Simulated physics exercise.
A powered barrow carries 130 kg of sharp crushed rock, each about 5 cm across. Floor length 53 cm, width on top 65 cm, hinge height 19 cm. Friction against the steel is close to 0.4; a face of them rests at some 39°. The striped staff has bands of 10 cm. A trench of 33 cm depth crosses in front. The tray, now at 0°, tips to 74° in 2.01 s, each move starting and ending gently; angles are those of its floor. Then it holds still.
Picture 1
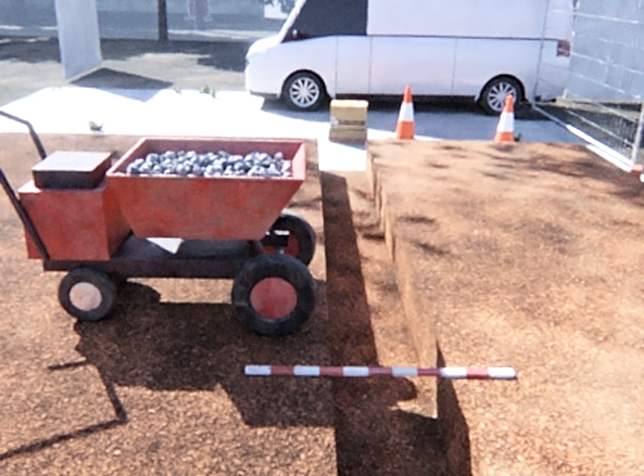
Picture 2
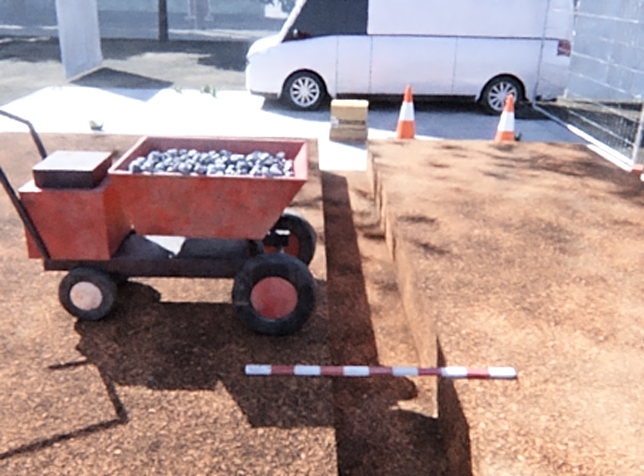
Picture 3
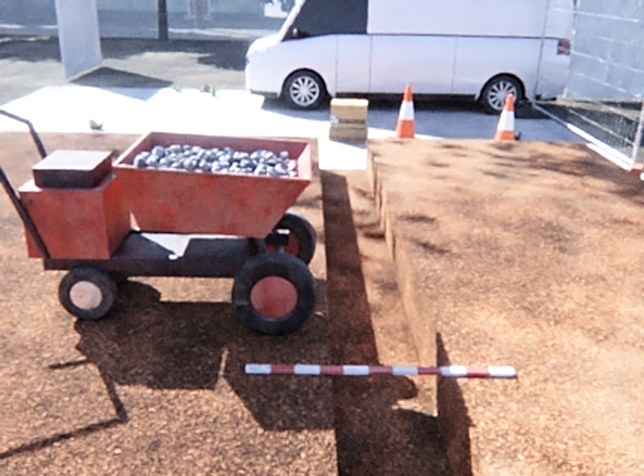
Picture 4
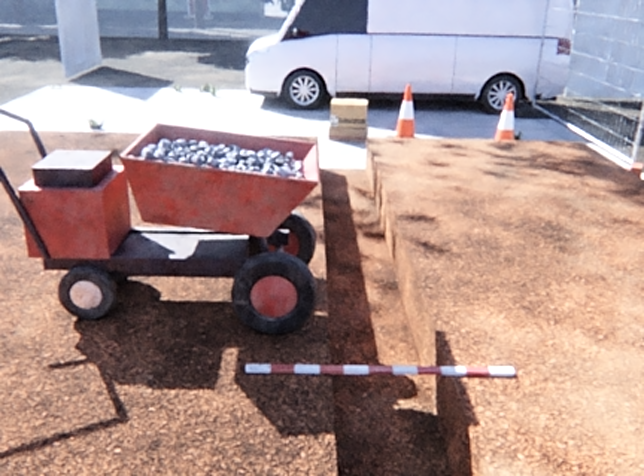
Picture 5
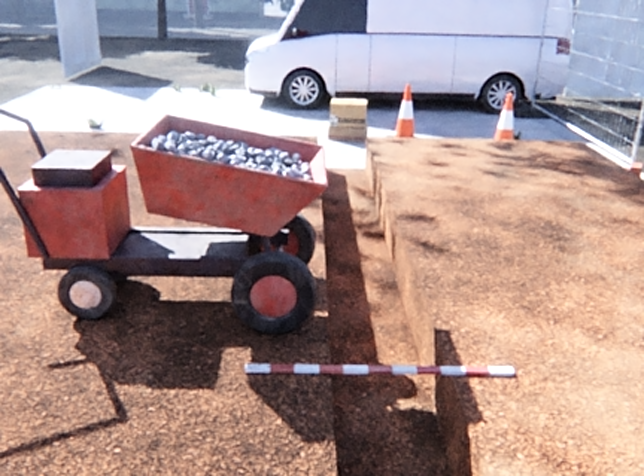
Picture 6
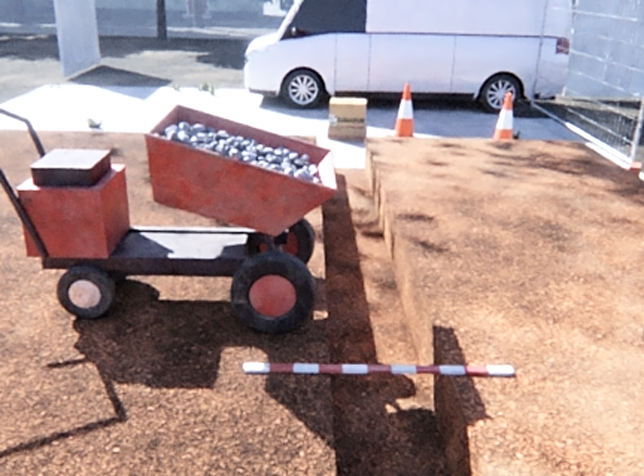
A sunlit yard of reddish-brown gravel, crossed by a narrow trench, is seen from slightly above by a still camera. A red barrow with black wheels and a tray of grey stones stands at left, a red-and-white striped staff lies across the trench, and two orange cones and a white van stand behind. The tray gradually tilts up at its left end, leaning rightward with its stones.
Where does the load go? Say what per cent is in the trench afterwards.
Some 63 per cent of it.
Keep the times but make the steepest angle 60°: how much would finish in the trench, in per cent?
In that case some 15 per cent.
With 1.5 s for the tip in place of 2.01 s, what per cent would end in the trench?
In that case some 60 per cent.
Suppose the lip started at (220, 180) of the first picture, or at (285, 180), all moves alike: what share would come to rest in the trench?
About 85 and 75 per cent.
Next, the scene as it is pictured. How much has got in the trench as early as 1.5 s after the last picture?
Some 15 per cent.
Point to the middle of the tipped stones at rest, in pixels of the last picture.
Their middle is at about (403, 344).
Then, 0.9 s after the last picture the floor is at 63°, 100 % in the tray; the foremost stones are at (395, 245).
Then, 1.5 s after the last picture the floor is at 74°, 72 % in the tray, 17 % in the trench, 11 % past the trench; the foremost stones are at (500, 309).
Then, 1.9 s after the last picture the floor is at 74°, 49 % in the tray, 31 % in the trench, 21 % past the trench; the foremost stones are at (526, 304).
Then, 3.8 s after the last picture the floor is at 74°, 17 % in the tray, 63 % in the trench, 20 % past the trench; the foremost stones are at (525, 298).
